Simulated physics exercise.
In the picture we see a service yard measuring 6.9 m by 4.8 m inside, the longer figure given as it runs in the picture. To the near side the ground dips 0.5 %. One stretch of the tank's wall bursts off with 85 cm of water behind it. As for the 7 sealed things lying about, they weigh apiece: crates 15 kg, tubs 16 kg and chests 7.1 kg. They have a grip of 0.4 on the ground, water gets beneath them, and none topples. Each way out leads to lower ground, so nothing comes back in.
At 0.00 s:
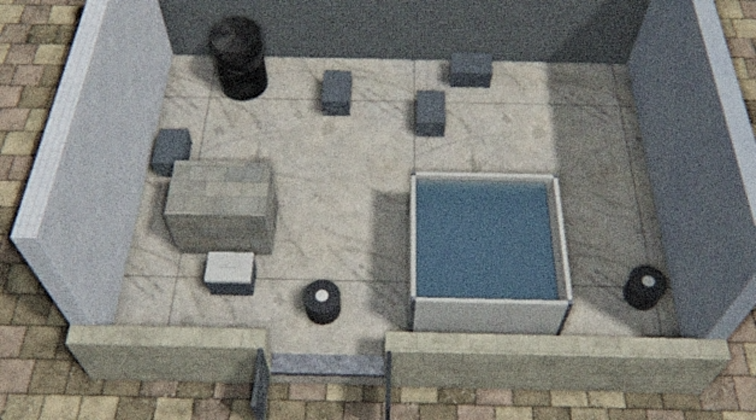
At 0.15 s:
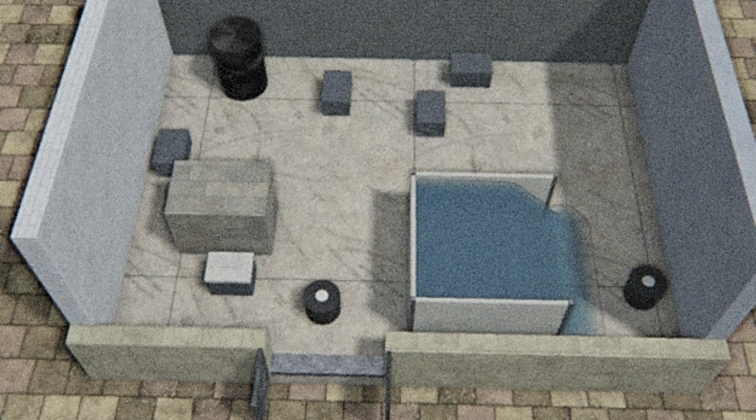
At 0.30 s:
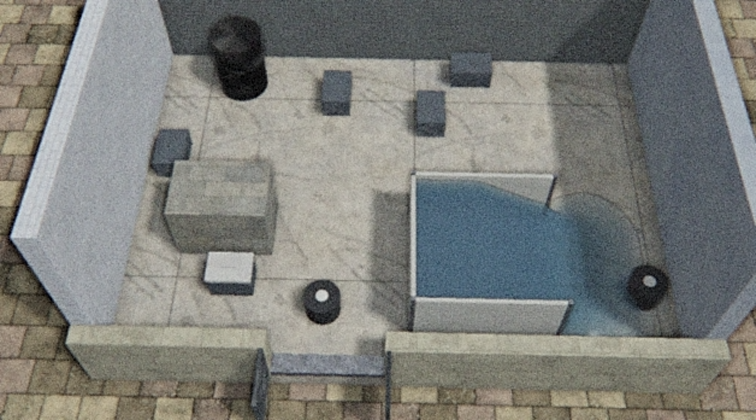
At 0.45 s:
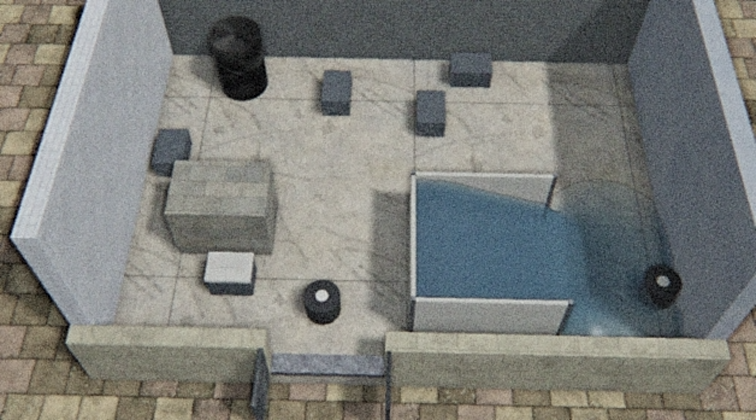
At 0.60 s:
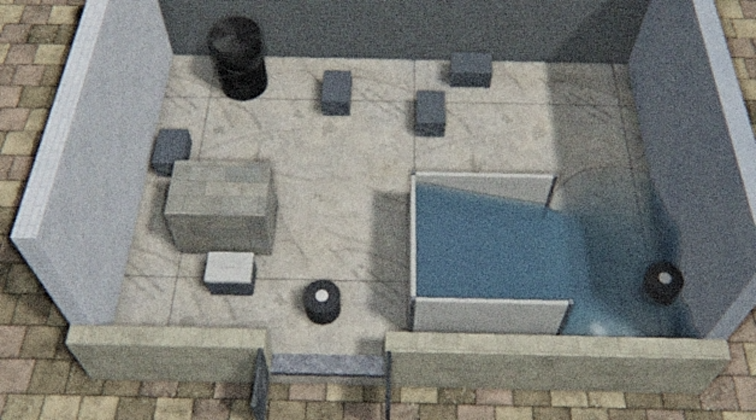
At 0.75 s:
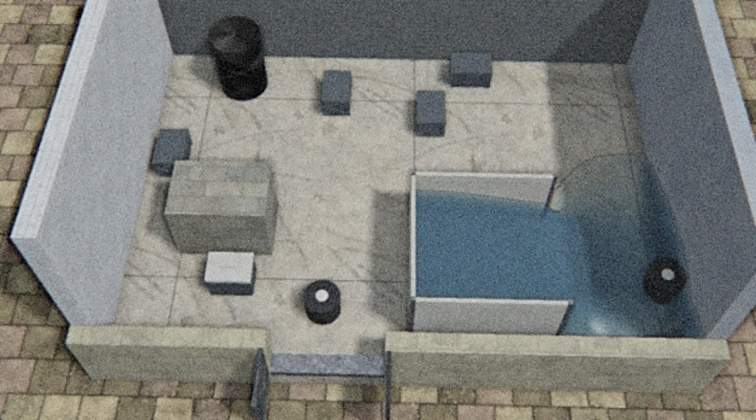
Water pours from the tank's open right side, spreads across the floor and shifts a tub slightly.
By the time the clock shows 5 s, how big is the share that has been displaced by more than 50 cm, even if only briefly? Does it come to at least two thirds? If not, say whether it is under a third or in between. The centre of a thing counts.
No, between one and two thirds.
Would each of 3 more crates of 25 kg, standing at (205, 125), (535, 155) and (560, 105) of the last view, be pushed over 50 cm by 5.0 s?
Check, in order - not exceeded, exceeded, exceeded.
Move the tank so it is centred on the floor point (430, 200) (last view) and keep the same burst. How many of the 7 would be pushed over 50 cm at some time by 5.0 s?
Then 6 of them would.
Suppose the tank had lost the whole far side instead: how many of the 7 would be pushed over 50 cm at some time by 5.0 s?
You'd get 5 in that case.
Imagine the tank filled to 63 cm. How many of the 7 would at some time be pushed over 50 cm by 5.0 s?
Count under that change: 4.
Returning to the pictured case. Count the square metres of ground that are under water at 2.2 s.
Somewhere about 12 m2, give or take.
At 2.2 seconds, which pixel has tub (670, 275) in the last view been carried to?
About pixel (602, 257).
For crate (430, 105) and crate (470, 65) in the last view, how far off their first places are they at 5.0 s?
Shifts in order: 140 cm; 350 cm.
After 1.1 s 0 of 7 are over 50 cm from their spots; 1 afloat.
After 2.2 s 1 of 7 are over 50 cm from their spots; 1 afloat.
After 3.5 s 2 of 7 are over 50 cm from their spots; 1 afloat.
After 5.0 s 4 of 7 are over 50 cm from their spots, and 4 have been at some point; 1 afloat.
